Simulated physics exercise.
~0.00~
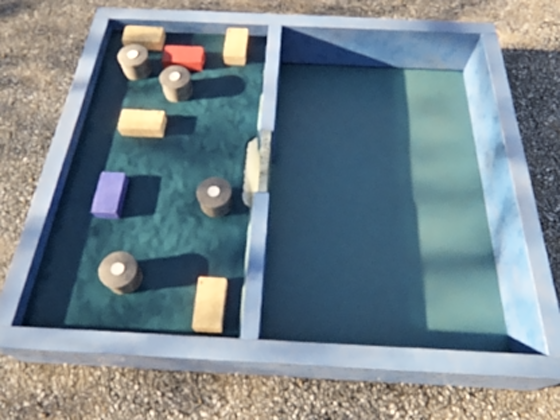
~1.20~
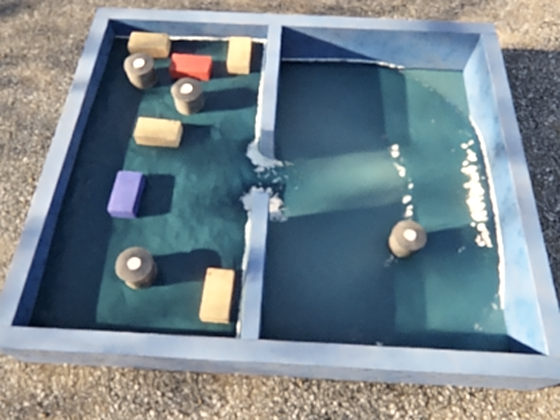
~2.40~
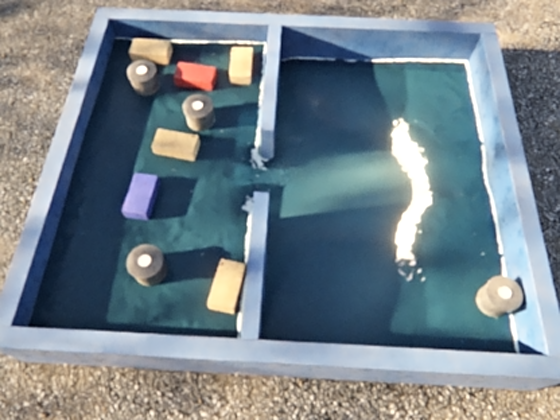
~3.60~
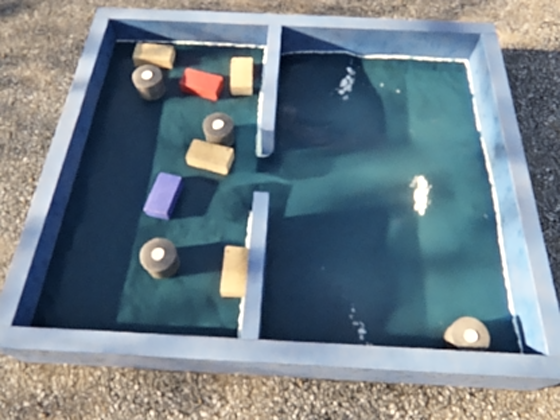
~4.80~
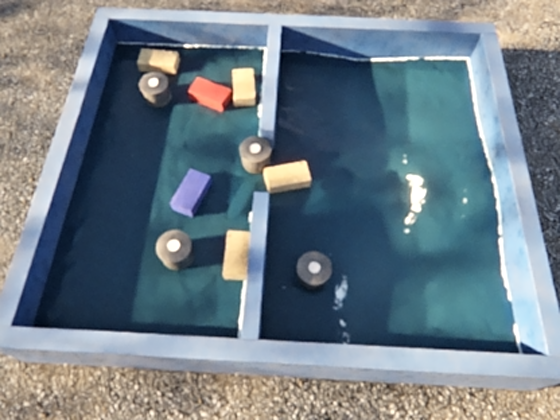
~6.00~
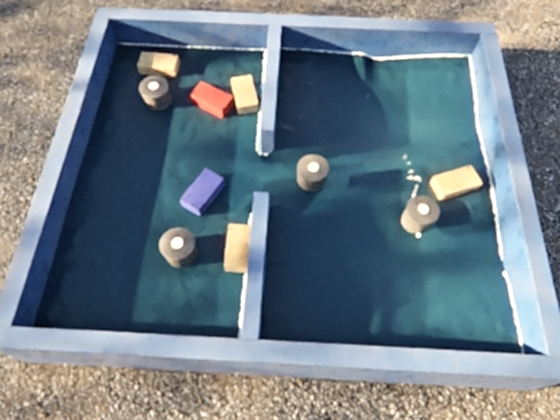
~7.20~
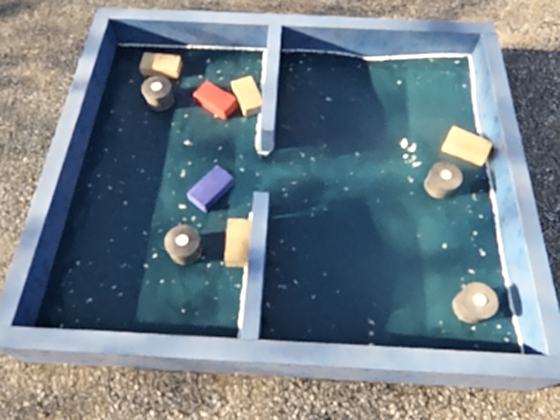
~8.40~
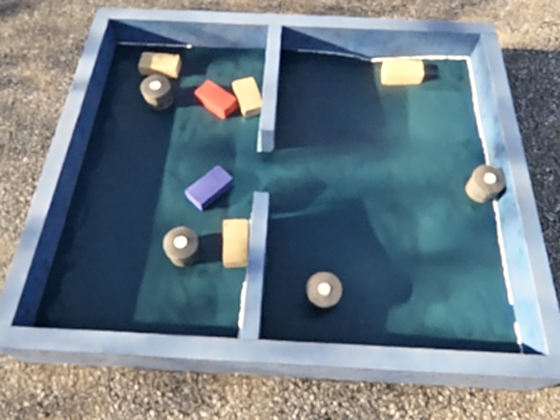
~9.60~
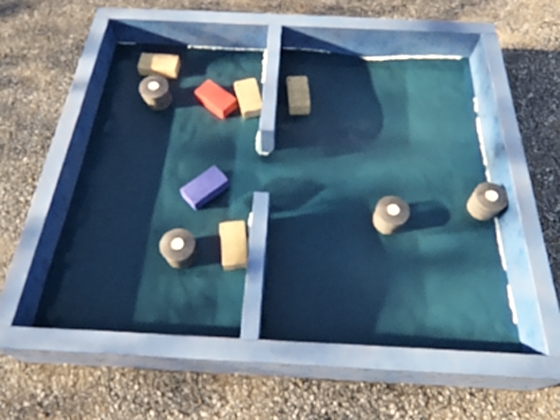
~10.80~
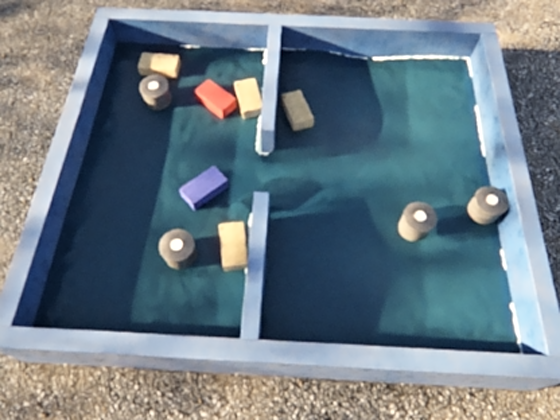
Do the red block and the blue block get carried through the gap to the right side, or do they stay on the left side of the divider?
Both stay on the left side. The red block is held back near the far end of the divider beside a tan block, and the blue block drifts toward the gap but falls short of it.
